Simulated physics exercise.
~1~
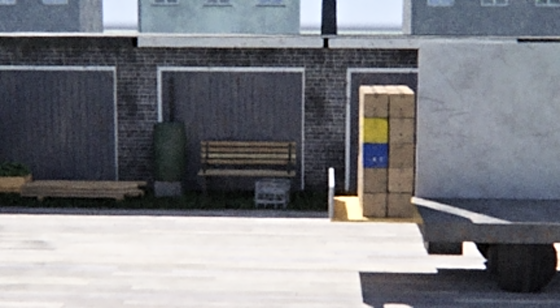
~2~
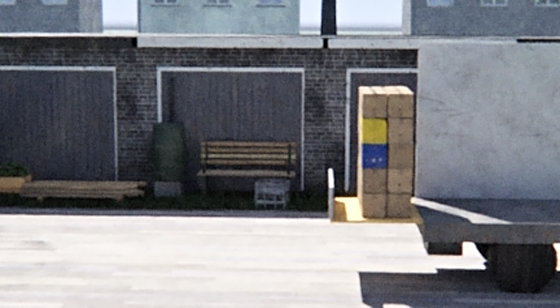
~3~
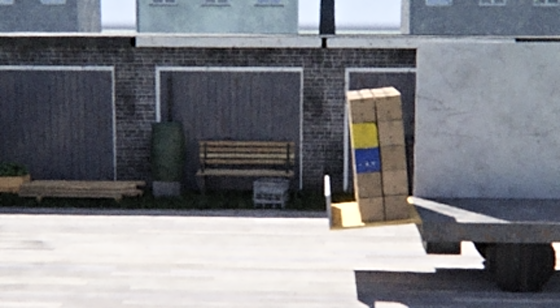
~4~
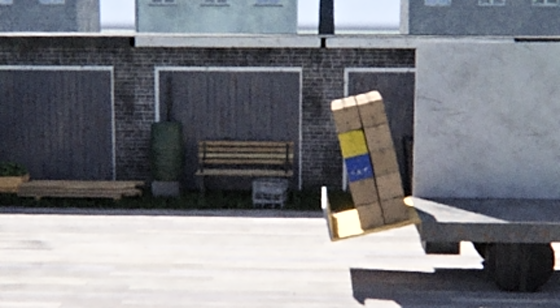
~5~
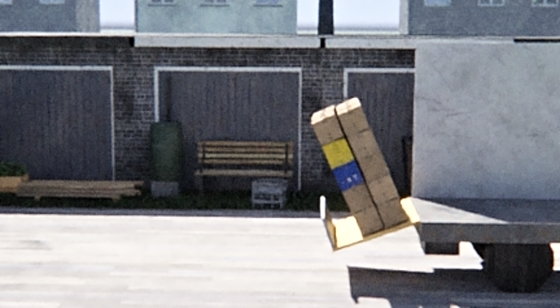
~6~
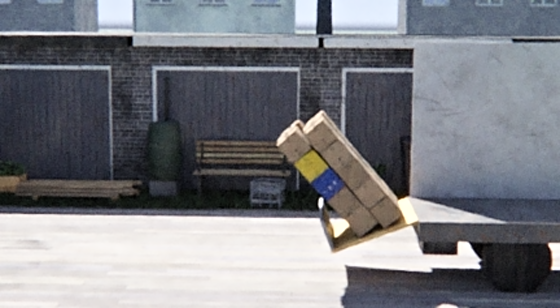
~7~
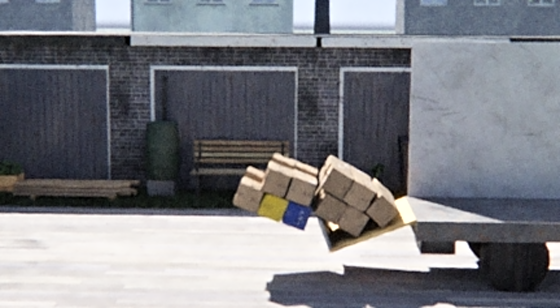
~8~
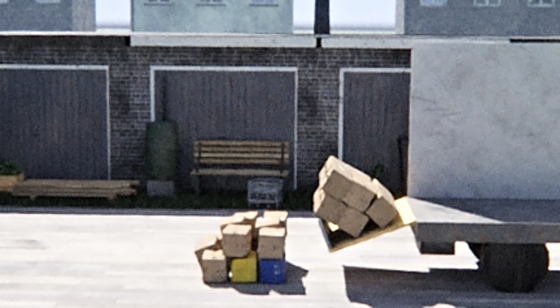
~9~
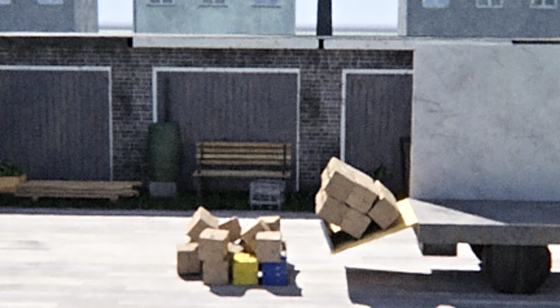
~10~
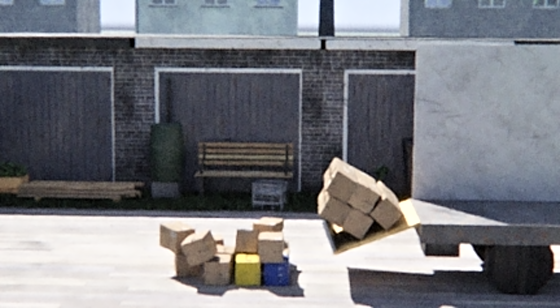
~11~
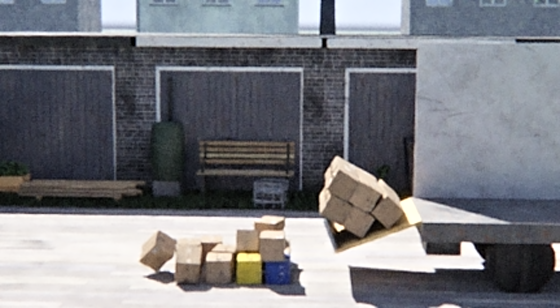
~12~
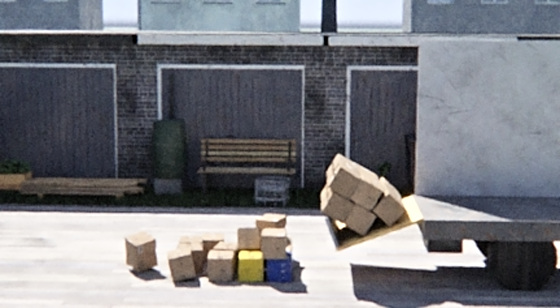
Lorry tail lift tilting down at its outer edge, stacked cartons leaning left and toppling, some scattered on the ground, others staying aboard.
